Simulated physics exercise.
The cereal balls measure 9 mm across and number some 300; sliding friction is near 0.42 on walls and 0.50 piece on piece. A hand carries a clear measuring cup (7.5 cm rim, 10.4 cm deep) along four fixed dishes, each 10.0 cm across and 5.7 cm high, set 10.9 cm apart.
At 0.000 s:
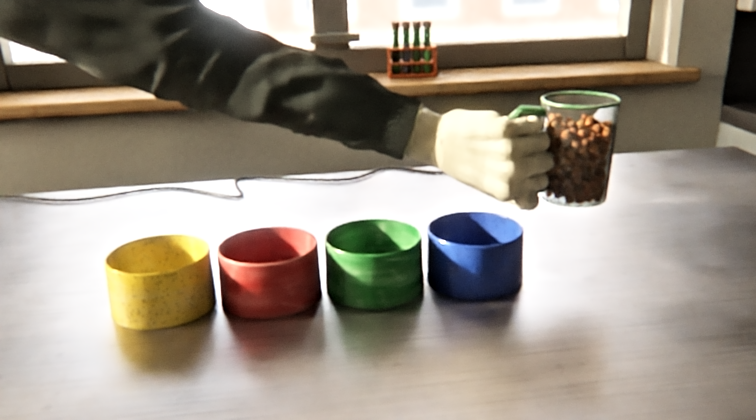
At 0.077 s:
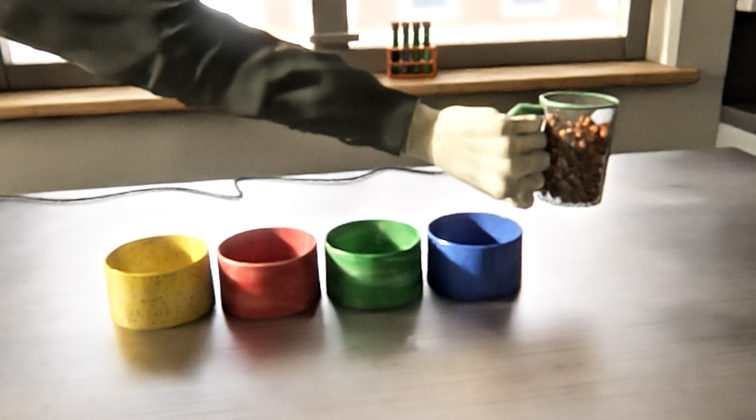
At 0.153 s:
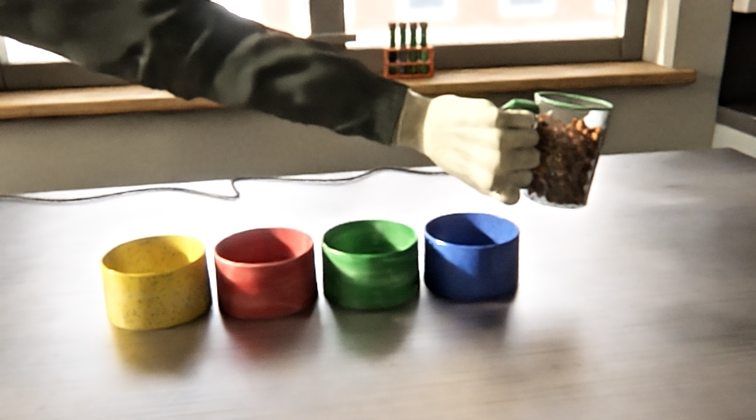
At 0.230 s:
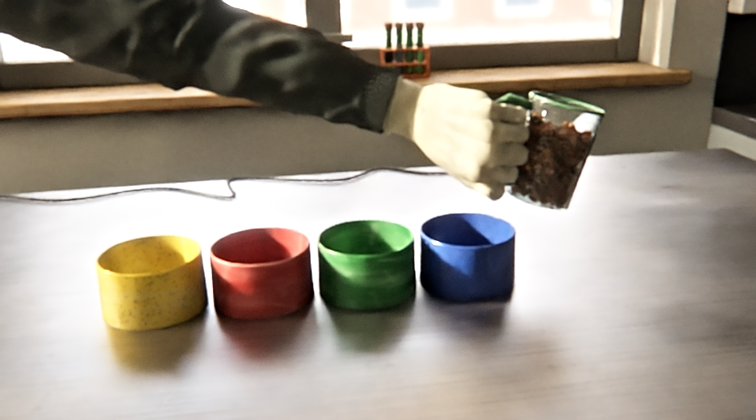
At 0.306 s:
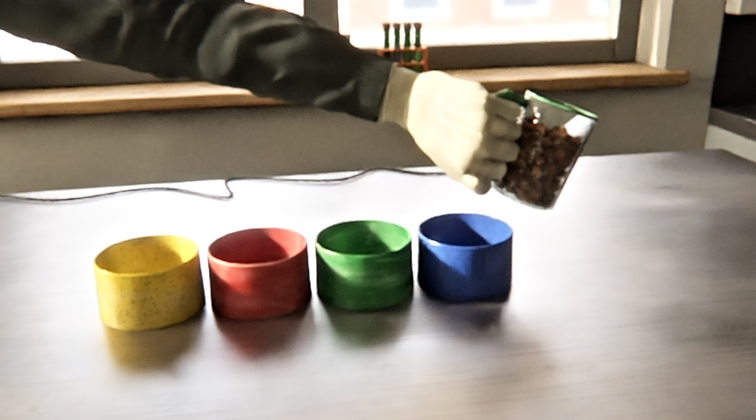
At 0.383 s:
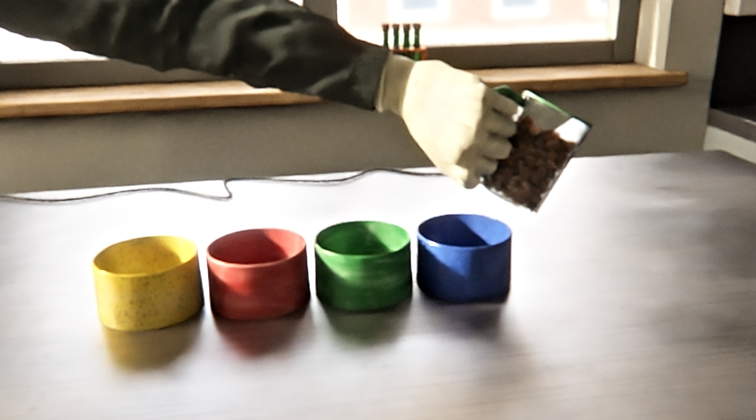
A gloved hand on a dark-sleeved arm reaches in from the upper left, over a table before a bright window, seen from the front and slightly above. It grips a clear measuring cup of brown cereal balls, behind and right of yellow, red, green and blue dishes standing left to right. The hand moves slightly left, tilting the cup clockwise, while the view shifts very slightly.
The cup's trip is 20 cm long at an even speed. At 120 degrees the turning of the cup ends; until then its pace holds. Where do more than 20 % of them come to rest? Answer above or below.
Red: Below, blue: Above, green: Below, yellow: Below, counter: Below.
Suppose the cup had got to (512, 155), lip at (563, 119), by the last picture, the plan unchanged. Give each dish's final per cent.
Red 0, blue 100, green 0, yellow 0.
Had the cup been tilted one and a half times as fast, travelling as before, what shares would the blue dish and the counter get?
Then: Blue 60; counter 40.
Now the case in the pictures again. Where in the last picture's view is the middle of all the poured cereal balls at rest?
Near (461, 257).
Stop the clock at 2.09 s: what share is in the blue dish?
About 100 per cent by then.
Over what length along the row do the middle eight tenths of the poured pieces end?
Roughly 6 cm.
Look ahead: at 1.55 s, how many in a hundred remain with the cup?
Some 55 per cent of the load.
Then, at 1.08 s, tilt 87 degrees; cup holds 100 %.
After 1.55 s, tilt 120 degrees; cup holds 55 %, blue 45 %.
After 2.09 s, tilt 120 degrees; cup holds 0 %, blue 100 %.
At rest (2.4 s), red 0 %, blue 100 %, green 0 %, yellow 0 %, counter 0 %.
